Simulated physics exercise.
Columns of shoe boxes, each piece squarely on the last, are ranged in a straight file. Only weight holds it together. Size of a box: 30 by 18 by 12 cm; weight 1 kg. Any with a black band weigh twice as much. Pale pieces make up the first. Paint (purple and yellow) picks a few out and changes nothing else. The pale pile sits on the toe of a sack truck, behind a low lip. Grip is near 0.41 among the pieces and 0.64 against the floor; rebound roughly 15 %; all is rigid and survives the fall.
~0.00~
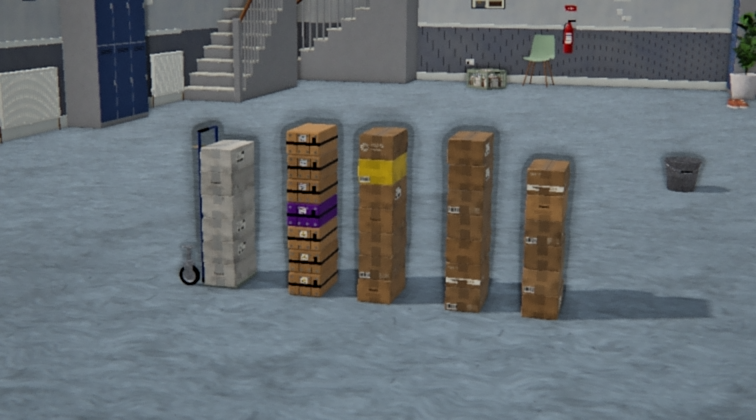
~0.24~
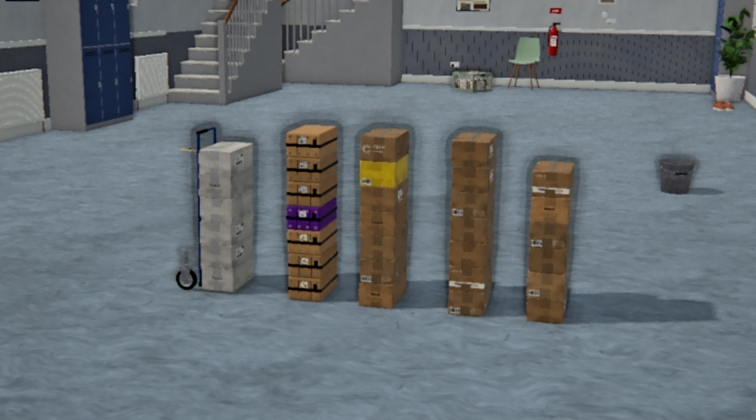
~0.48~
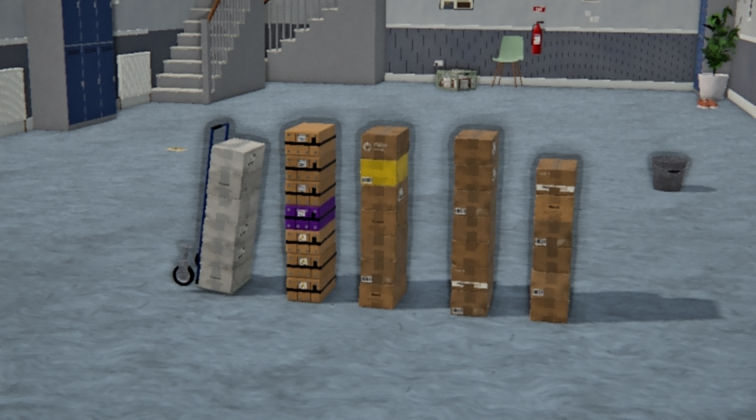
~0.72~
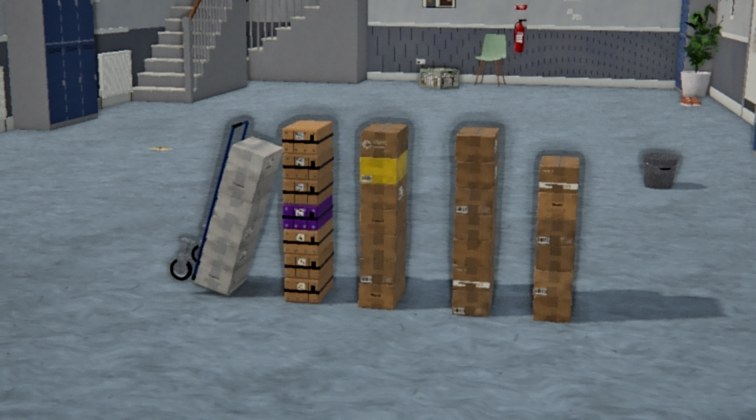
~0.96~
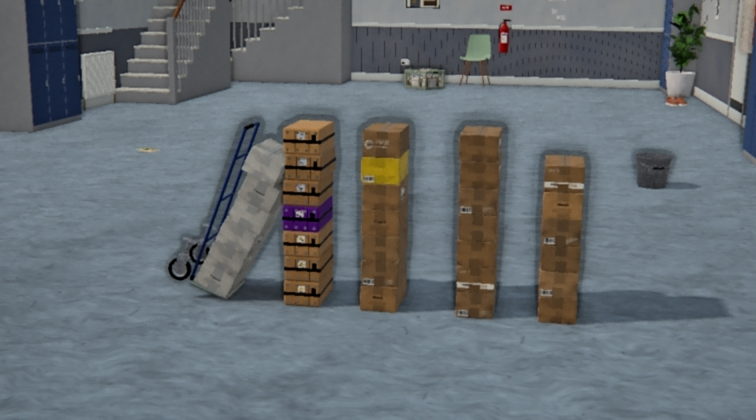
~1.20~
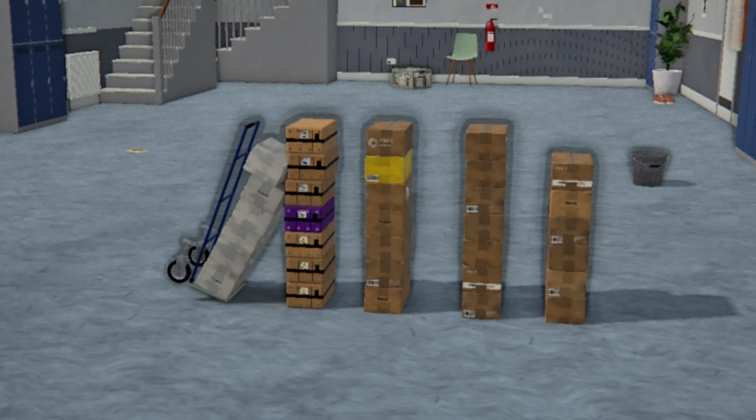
A pale stack of boxes tilts right with its hand truck and leans against the next column.
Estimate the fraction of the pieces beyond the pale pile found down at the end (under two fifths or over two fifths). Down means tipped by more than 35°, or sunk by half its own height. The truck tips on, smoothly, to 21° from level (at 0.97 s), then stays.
Ending down: Fewer than two in five.
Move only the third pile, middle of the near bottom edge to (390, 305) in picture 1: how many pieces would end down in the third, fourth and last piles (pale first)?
Then third 0, fourth 0, last 0.
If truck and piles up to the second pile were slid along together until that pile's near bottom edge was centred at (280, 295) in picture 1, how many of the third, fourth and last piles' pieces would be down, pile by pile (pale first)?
In that case third 0, fourth 0, last 0.
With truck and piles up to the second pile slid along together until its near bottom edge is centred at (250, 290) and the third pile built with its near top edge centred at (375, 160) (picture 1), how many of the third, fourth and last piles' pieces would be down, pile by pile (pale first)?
In that case third 0, fourth 0, last 0.
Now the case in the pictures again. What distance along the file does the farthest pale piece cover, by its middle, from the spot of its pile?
About 30 cm.
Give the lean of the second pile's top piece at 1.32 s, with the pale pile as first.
Roughly 0° from upright.
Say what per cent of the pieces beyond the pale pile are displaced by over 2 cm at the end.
Shifted: 0 per cent.
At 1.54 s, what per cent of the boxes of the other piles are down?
At that moment 0 per cent.
After 1.32 s, 0 of the pale pile down; none of the 27 other boxes down, 2 disturbed.
At rest (2.0 s), 0 of the pale pile down; none of the 27 other boxes down, 2 disturbed; purple box unmoved; yellow box unmoved. That is 0 per cent. As the last picture would show them, middles, purple box near (310, 213), yellow box near (389, 165).
